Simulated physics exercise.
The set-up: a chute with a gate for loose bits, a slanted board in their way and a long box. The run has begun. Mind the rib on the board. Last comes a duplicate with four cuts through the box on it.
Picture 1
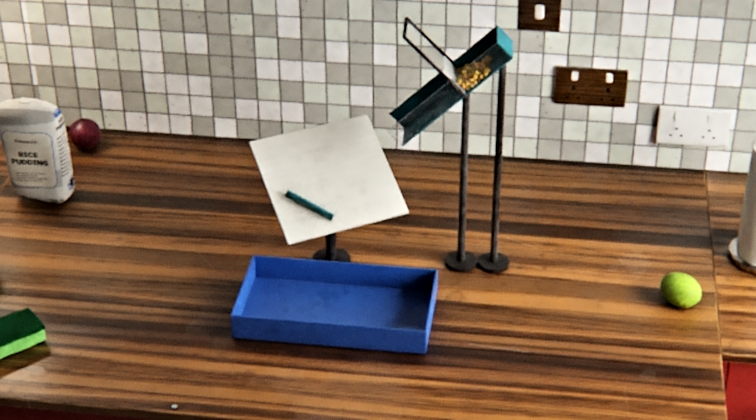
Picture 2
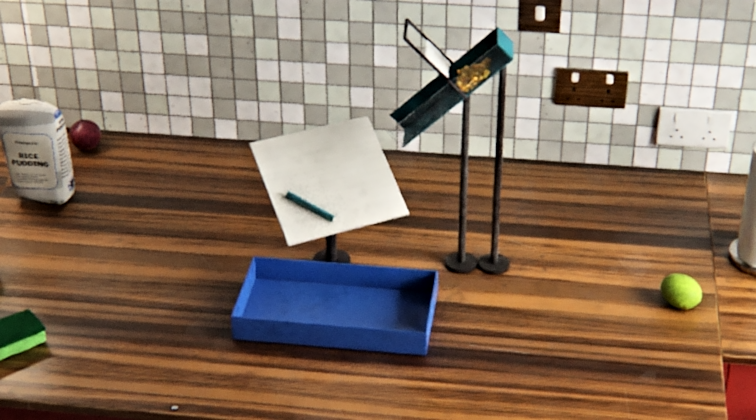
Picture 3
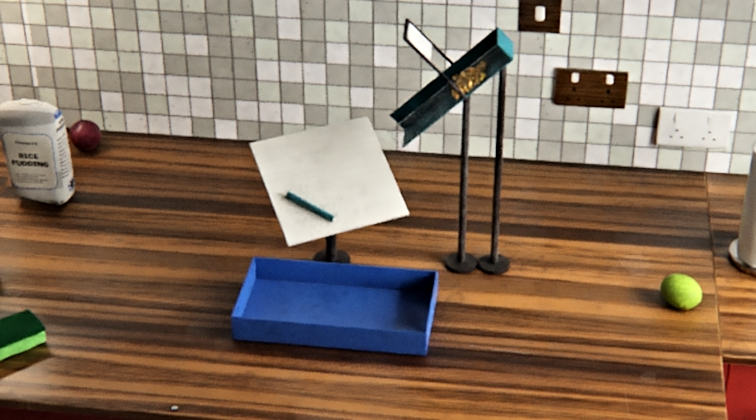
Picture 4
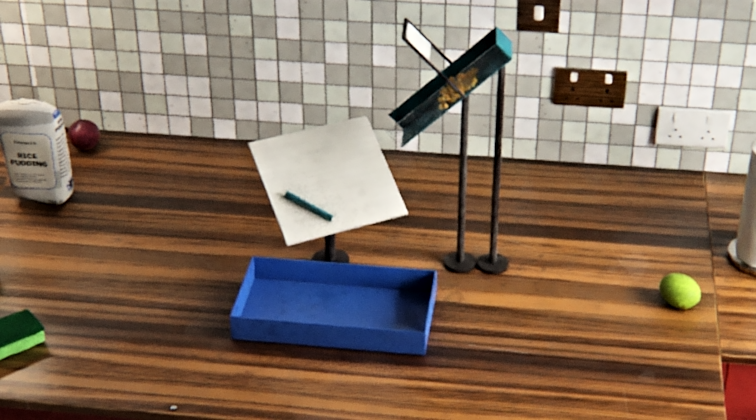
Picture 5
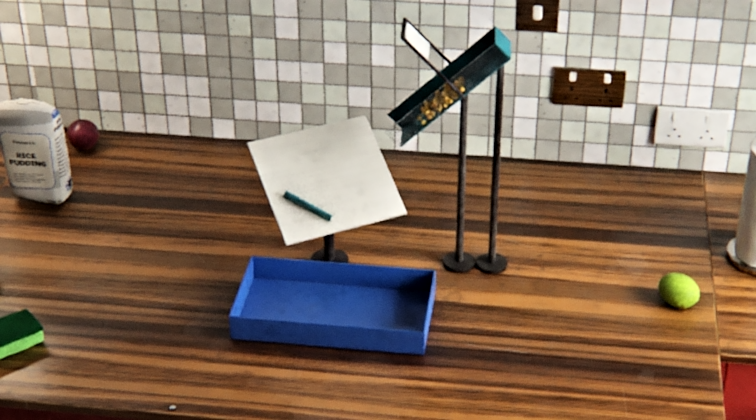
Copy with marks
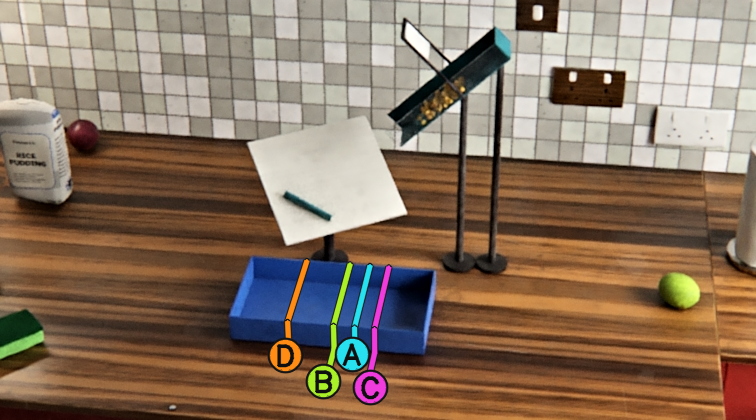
The video shows small golden bits sliding down a tilted teal chute on dark stands after its gate opens, while a slanted white board with a teal rib and an empty blue box stay still on a wooden counter.
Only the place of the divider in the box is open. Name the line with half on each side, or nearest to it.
It is A.
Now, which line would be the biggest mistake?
Here it is line D.
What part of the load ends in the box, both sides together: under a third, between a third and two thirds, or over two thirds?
About that: Over two thirds.
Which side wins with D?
More lands on the right.
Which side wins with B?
Right.
On the marked copy, line A crosses the front rim at (354, 326); line B crosses the front rim at (333, 325); line C crosses the front rim at (374, 328); line D crosses the front rim at (287, 321).
Choosing A, of what is caught, roughly two thirds on the left of the divider, roughly a quarter on the right.
Choosing B, of what is caught, roughly a quarter on the left of the divider, the larger part on the right.
Choosing C, of what is caught, the larger part on the left of the divider, about a tenth on the right.
Choosing D, of what is caught, not one piece on the left of the divider, every piece on the right.
